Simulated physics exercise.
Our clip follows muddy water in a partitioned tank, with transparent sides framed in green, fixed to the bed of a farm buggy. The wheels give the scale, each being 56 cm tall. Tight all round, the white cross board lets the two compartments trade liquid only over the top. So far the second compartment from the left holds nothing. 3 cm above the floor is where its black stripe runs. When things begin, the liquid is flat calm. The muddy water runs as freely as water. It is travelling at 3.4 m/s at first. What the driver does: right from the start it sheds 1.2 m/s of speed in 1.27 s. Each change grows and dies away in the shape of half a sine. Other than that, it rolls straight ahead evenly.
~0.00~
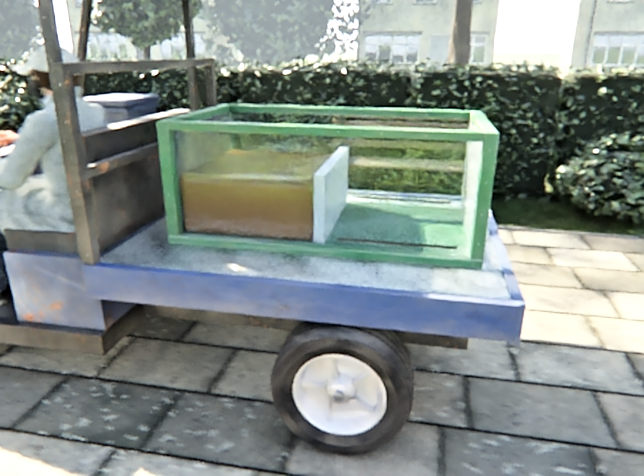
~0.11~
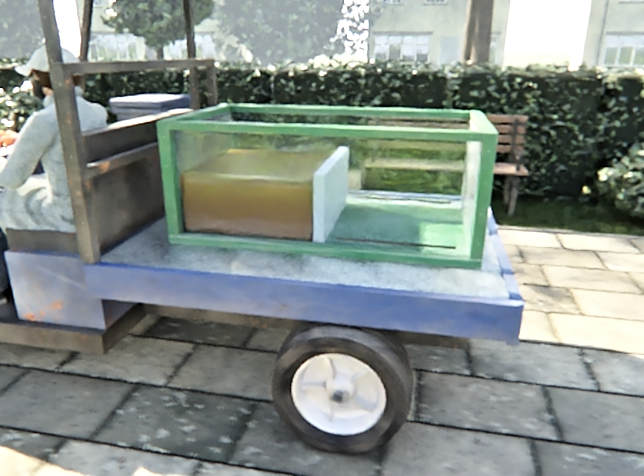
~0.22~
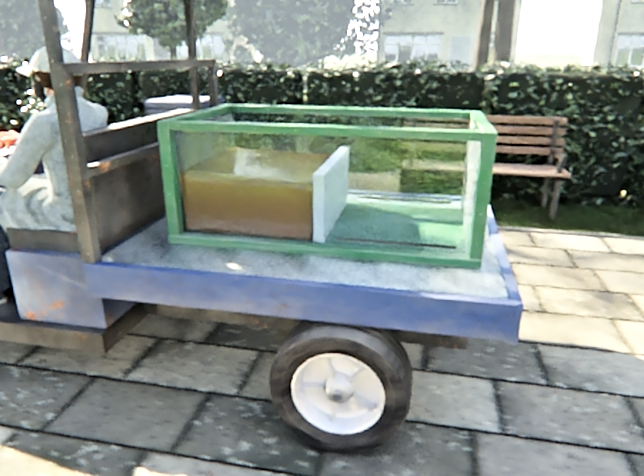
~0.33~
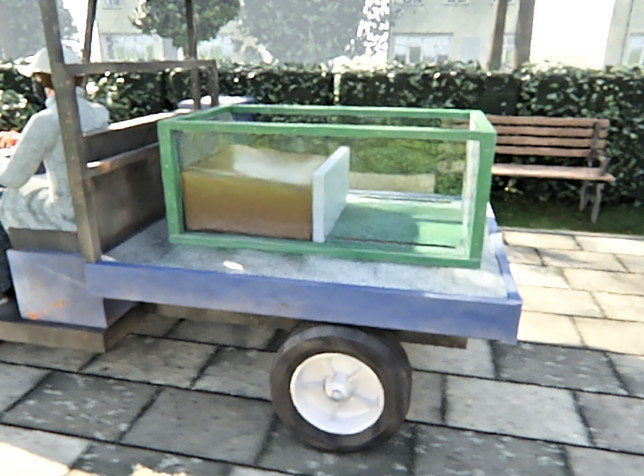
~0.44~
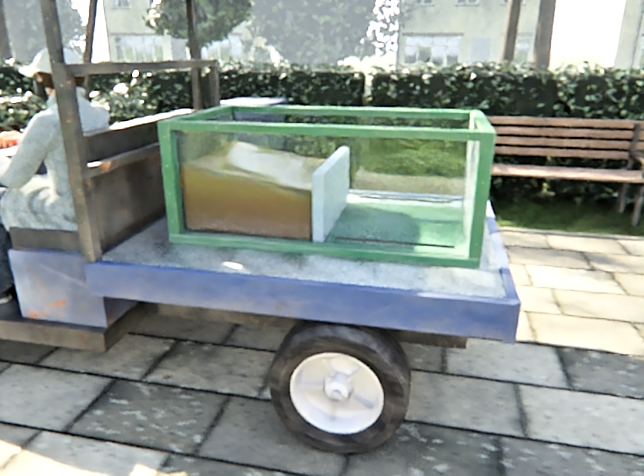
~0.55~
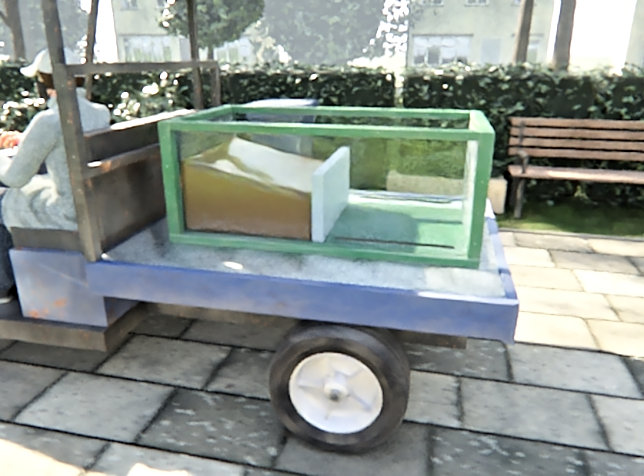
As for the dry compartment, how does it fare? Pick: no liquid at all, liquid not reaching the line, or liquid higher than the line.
Once settled it holds no liquid at all.
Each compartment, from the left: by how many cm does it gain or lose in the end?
In cm: 0, 0.
By 0.95 s the compartments hold 27, 0 cm, left to right.
By 1.35 s the compartments hold 27, 0 cm, left to right.
By 1.85 s the compartments hold 27, 0 cm, left to right.
By 4.26 s the compartments hold 27, 0 cm, left to right.
